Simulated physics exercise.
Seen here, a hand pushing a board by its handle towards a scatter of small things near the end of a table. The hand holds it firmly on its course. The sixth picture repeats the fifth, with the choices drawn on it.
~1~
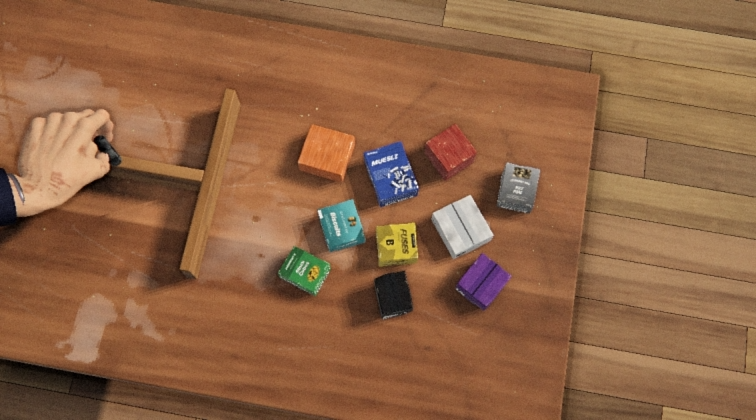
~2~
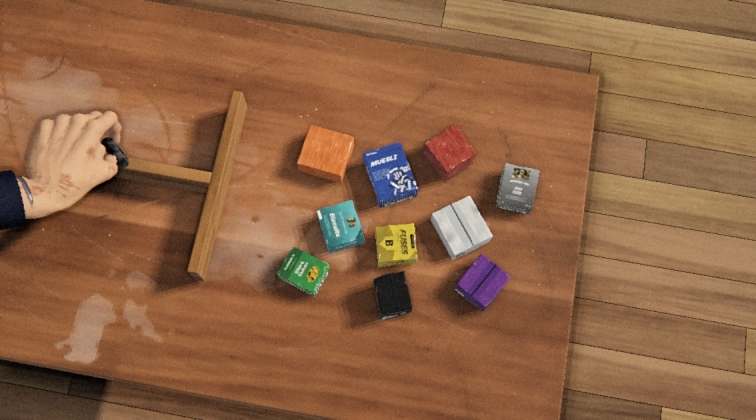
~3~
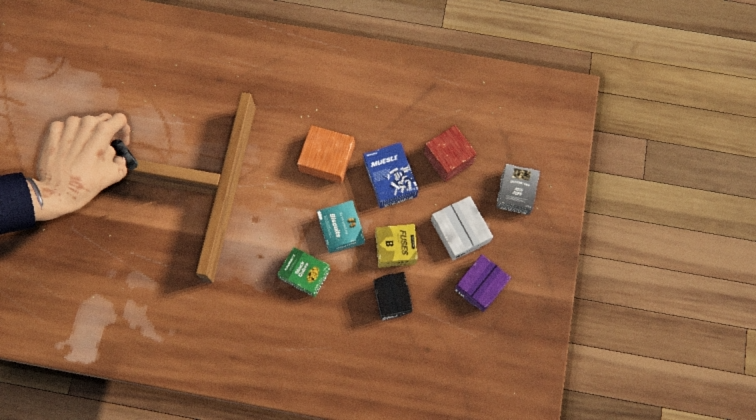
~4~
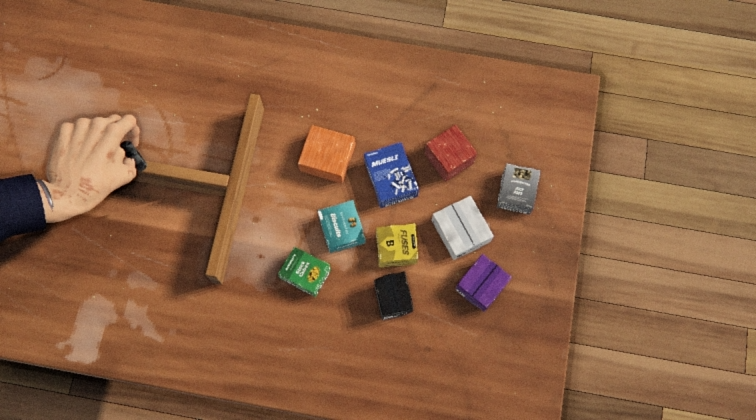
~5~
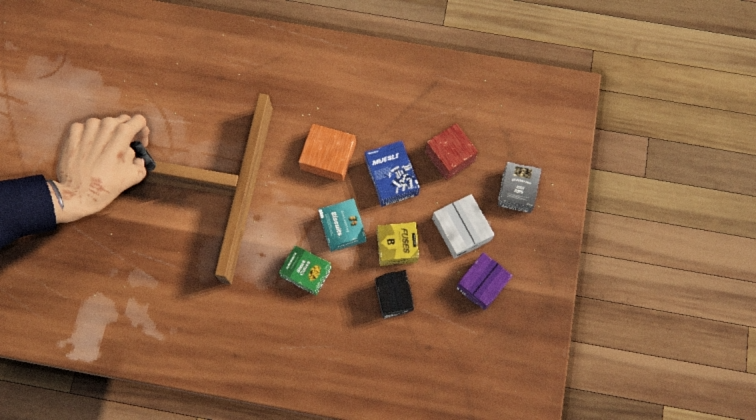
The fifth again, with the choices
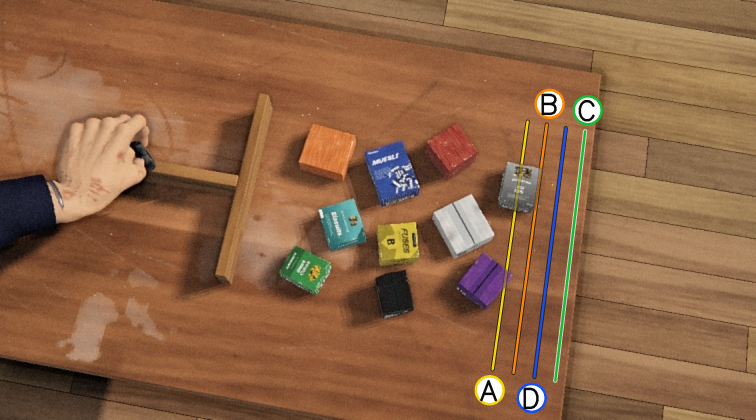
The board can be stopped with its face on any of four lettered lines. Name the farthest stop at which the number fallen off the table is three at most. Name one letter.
It should halt at A.
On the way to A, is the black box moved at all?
Yes.
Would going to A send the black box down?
No.
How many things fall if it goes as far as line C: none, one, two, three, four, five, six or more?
By then, six or more.
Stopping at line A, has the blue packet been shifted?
Yes.
On the copy, A at (511, 240); B at (531, 244); C at (571, 251); D at (551, 247).
On A. First, board (339, 199); red block (455, 151); green packet (353, 276).
Then, board (435, 215); white box (533, 247); purple box (526, 302).
Finally, board (512, 229); white box over the edge; purple box over the edge; three fallen.
By contrast, B drops six; C drops nine; D drops six.
